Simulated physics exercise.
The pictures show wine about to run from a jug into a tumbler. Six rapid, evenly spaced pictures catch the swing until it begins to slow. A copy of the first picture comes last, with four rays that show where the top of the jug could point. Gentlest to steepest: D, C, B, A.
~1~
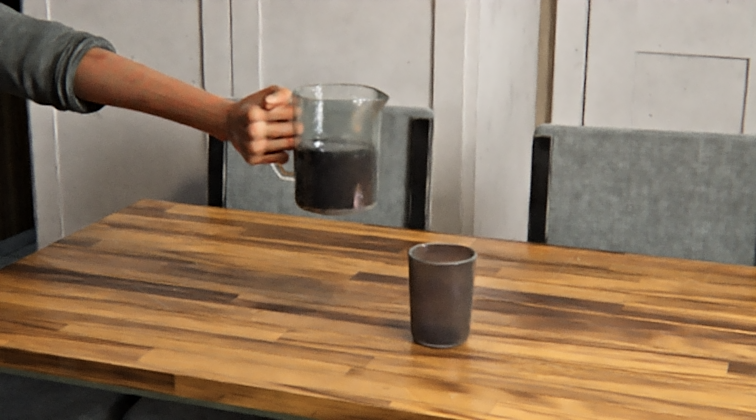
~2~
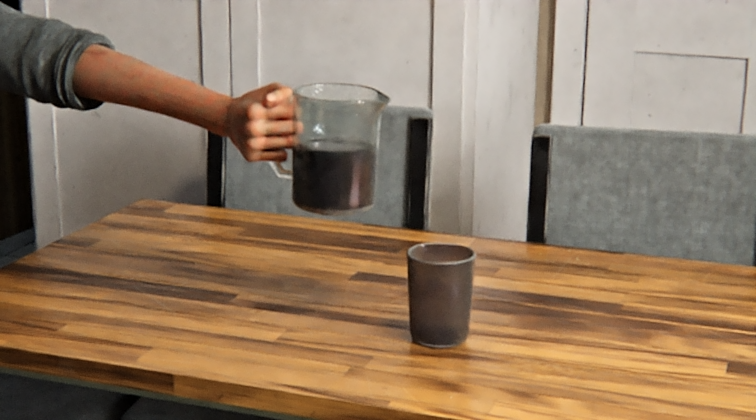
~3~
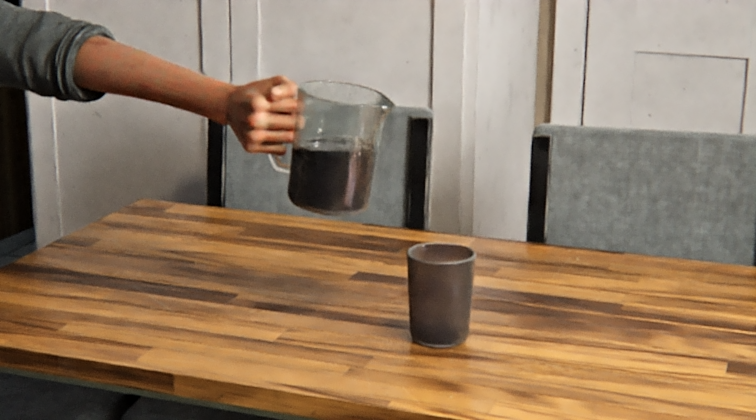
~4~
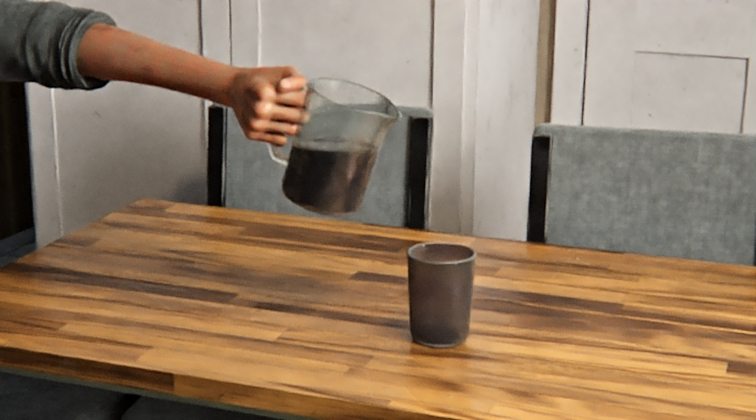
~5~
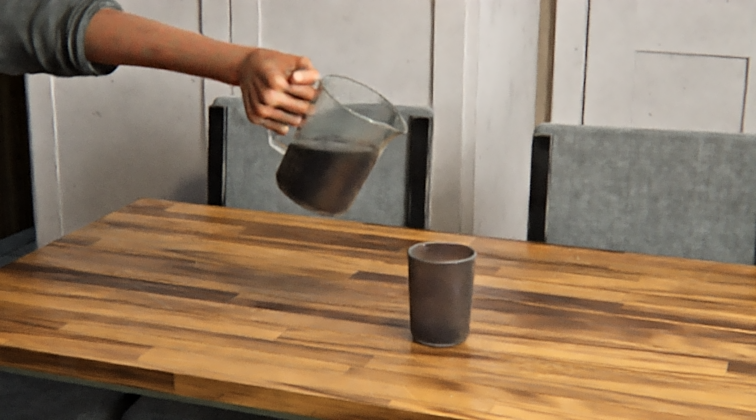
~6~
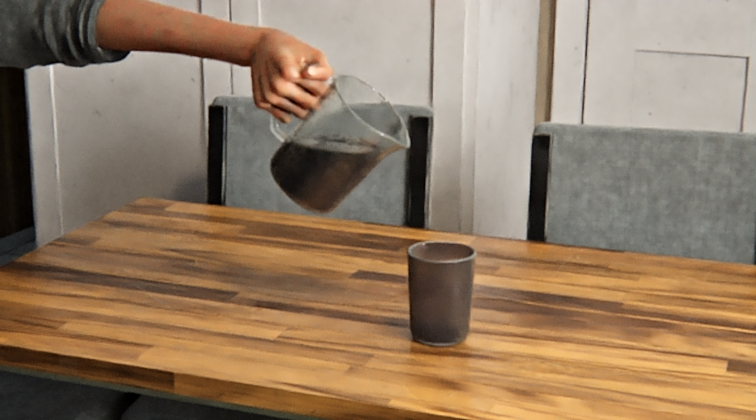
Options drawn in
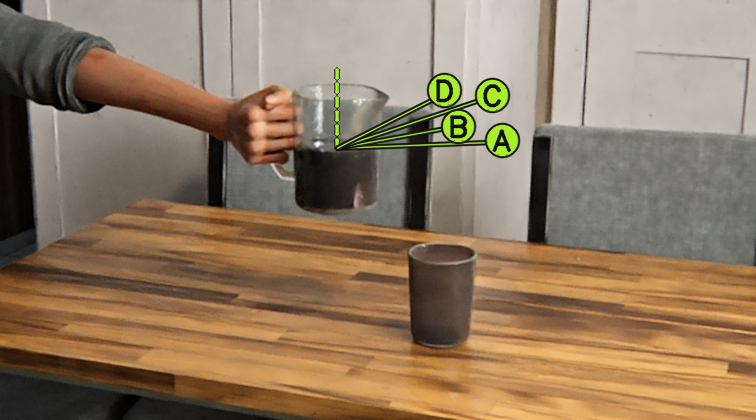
The video shows a hand holding a glass jug of dark liquid above a wooden table, to the left of a dark tumbler. The hand gradually tilts the jug to the right while the tumbler stays still.
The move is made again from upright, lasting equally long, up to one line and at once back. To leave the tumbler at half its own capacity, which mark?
Take B.
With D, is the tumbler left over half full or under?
Under half.
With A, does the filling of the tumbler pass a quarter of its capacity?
Yes, clearly.
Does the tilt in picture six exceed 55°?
No.
On the marked copy, A at (485, 142); B at (441, 129); C at (476, 101); D at (430, 100).
If A is chosen, the tumbler ends with about 66 % of what it can hold; 7 % of the wine is spilt.
If B is chosen, the tumbler ends with about 52 % of what it can hold.
If C is chosen, the tumbler ends with about 33 % of what it can hold.
If D is chosen, the tumbler ends with about 15 % of what it can hold.
